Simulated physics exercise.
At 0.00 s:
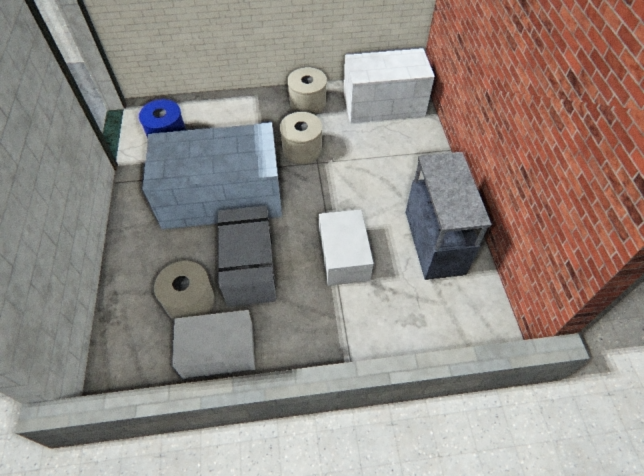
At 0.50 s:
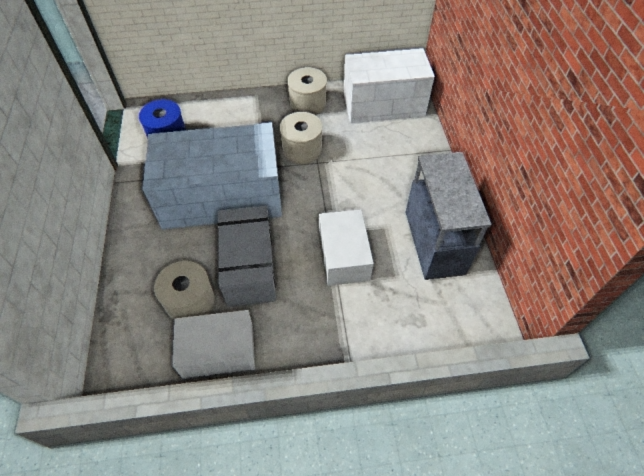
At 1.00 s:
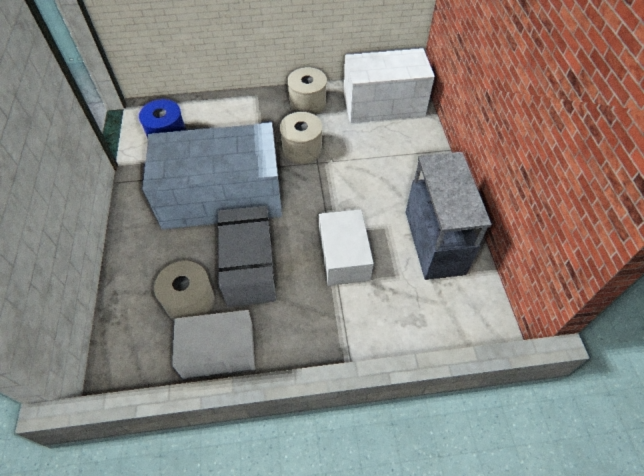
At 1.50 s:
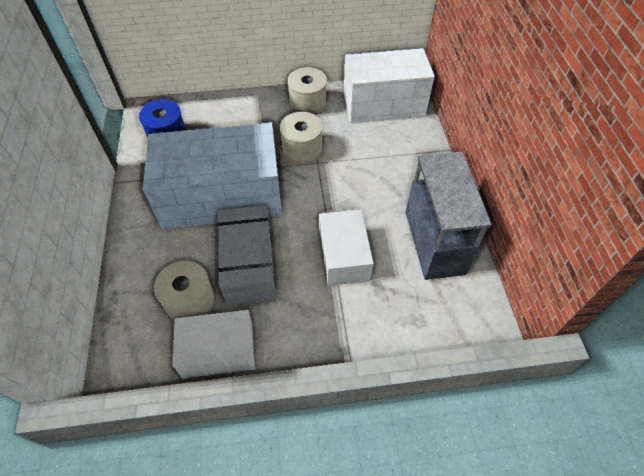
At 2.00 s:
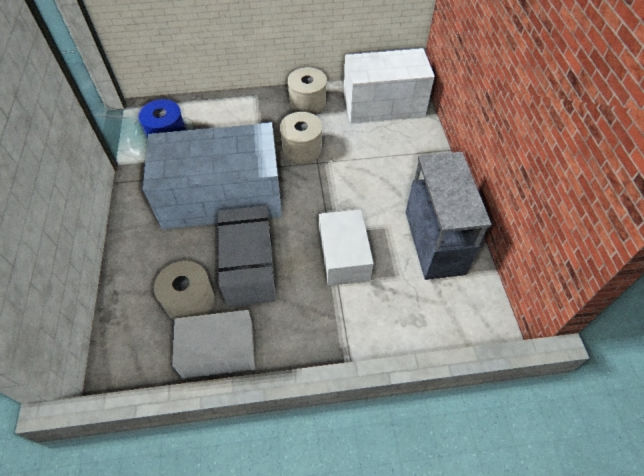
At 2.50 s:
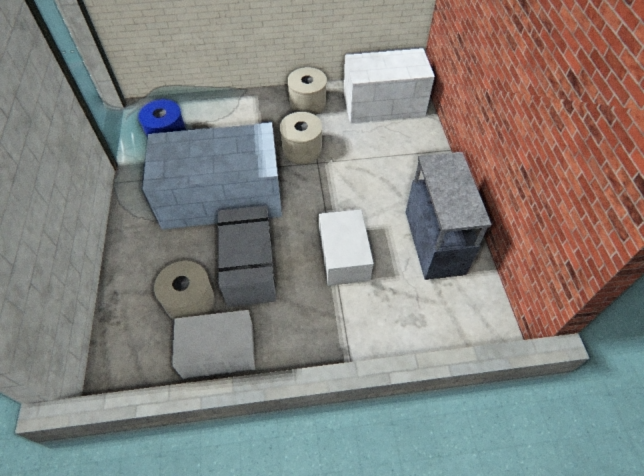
In a walled room, water creeps in at the back left while everything stays put.
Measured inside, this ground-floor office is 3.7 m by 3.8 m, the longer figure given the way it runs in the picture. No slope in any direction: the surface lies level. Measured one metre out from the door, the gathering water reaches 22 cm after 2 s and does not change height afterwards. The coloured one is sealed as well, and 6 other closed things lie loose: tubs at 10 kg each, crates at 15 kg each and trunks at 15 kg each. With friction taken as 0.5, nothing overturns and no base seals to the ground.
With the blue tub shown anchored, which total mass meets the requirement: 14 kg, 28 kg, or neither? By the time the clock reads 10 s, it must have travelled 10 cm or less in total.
Odds are both choices fail.
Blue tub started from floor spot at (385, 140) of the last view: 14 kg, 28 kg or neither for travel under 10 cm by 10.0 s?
Here only the heavier suffices.
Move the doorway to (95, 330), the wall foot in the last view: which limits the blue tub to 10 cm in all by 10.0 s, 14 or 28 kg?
The answer is that the lesser mass suffices.
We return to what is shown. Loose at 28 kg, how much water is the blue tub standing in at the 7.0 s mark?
Around 10 cm.
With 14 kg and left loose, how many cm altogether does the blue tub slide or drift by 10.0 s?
Path length near 350 cm.
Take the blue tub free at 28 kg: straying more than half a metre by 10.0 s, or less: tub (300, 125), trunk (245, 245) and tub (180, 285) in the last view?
In that order: Past it, short of it, less.
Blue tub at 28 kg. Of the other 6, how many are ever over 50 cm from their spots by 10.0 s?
2.
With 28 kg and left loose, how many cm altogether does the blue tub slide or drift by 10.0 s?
Roughly 60 centimetres.
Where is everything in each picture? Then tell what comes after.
The blue tub at (160, 114), on the bottom; 0.0 m2 under water; 0 of 7 have shifted, in the first frame.
The blue tub at (160, 114), on the bottom; water covers 0.0 m2; 0 of 7 have shifted, in the second frame.
The blue tub at (160, 114), on the bottom; water covers 0.0 m2; 0 of 7 have shifted, in the third frame.
The blue tub at (160, 114) rests on the ground; water covers 0.0 m2; 0 of 7 have shifted, in the fourth frame.
The blue tub at (160, 114), on the bottom; 0.4 m2 under water; 0 of 7 have shifted, in the fifth frame.
The blue tub at (160, 114) rests on the ground; 1.3 m2 under water; 0 of 7 have shifted, in the sixth frame.
After 3.5 s the blue tub would be 113 cm from its start with 14 kg and 38 cm from its start with 28 kg; 7 cm of water round it then.
After 4.5 s the blue tub would be 150 cm from its start with 14 kg and 39 cm from its start with 28 kg; 8 cm of water round it then.
After 7.0 s the blue tub would be 226 cm from its start with 14 kg and 42 cm from its start with 28 kg; 10 cm of water round it then.
After 10.0 s the blue tub would be 251 cm from its start with 14 kg and 62 cm from its start with 28 kg; 12 cm of water round it then.
